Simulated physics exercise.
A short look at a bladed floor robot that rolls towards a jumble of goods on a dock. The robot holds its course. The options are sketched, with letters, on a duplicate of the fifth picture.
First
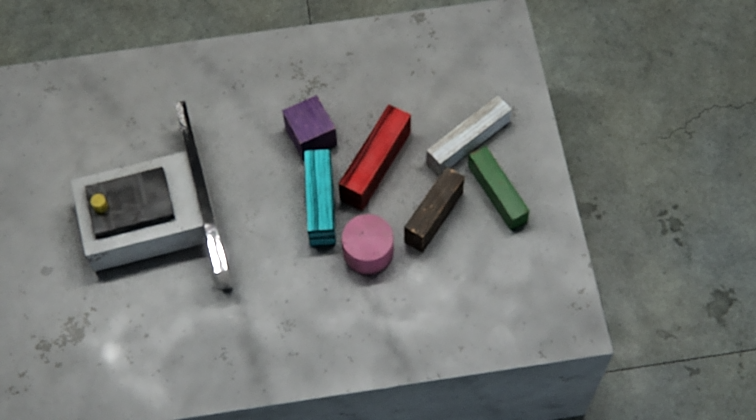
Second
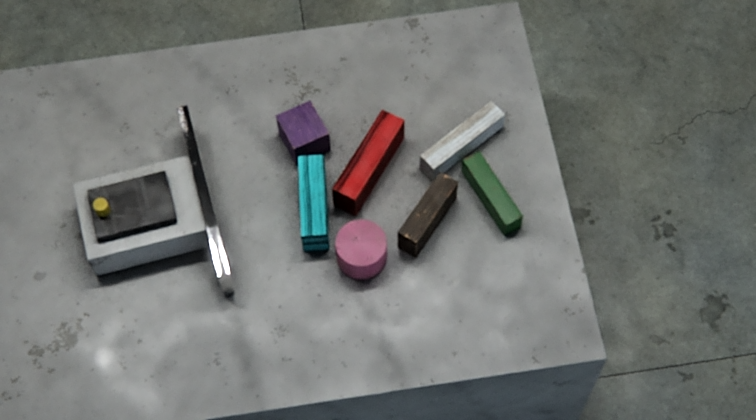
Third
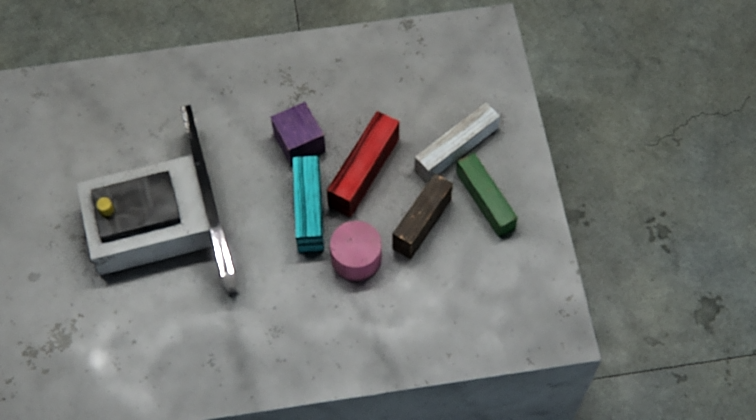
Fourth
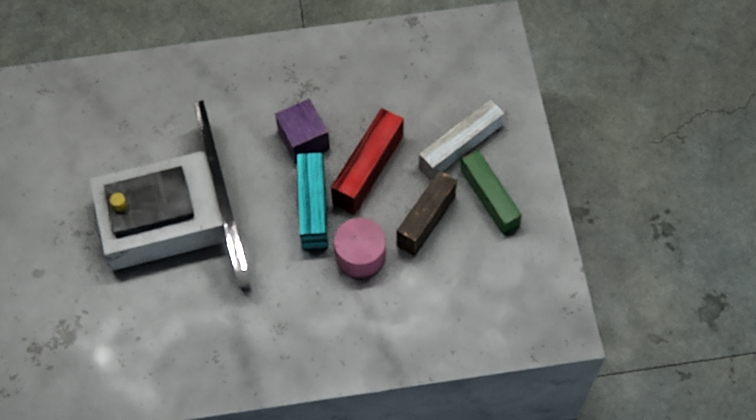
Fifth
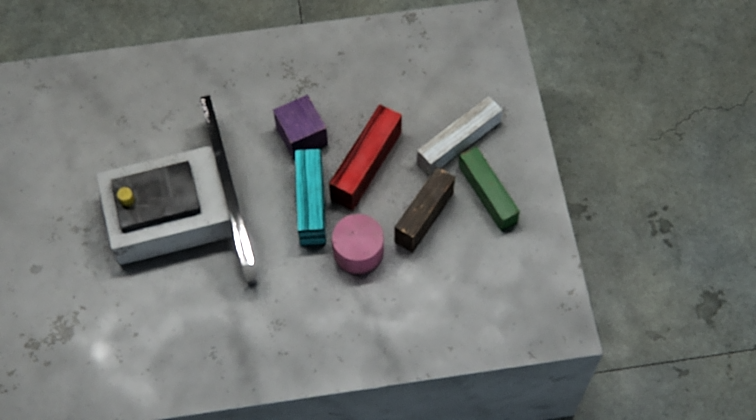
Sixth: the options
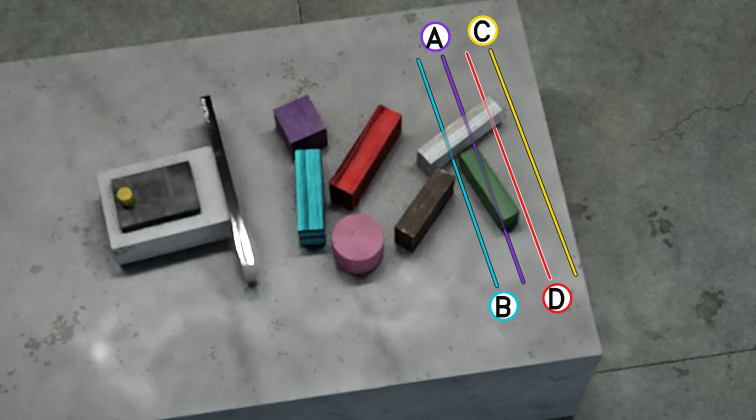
In the video, a small wheeled machine with a long upright blade on its right side creeps slightly rightward across a grey surface toward a motionless cluster of coloured blocks and a pink cylinder, leaving a gap between them.
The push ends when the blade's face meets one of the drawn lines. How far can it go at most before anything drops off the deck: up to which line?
At B, and not beyond.
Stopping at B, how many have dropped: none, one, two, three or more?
The count is none.
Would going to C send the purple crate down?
No.
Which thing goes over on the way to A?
The green bar goes over.
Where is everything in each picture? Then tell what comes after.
Robot (136, 200); turquoise stick (320, 198); black bar (434, 210), in the first frame.
Robot (138, 204); red stick (369, 162), in the second frame.
Robot (141, 203); pink canister (356, 251), in the third frame.
Robot (155, 199); turquoise stick (312, 201), in the fourth frame.
Robot (162, 193); white stick (460, 136); red stick (366, 157); purple crate (300, 127), in the fifth frame.
On the marked copy, A at (481, 164); B at (456, 168); C at (531, 157); D at (507, 161).
Following B. Soon after the start, robot (245, 182); pink canister (370, 248); purple crate (320, 125).
Later, robot (329, 170); white stick (488, 125); green bar (496, 189).
In the end, robot (391, 162); green bar (552, 182); white stick (520, 110); nothing has fallen.
As for the rest, A drops the green bar; C drops the black bar, white stick, red stick, pink canister and green bar; D drops the black bar, white stick and green bar.
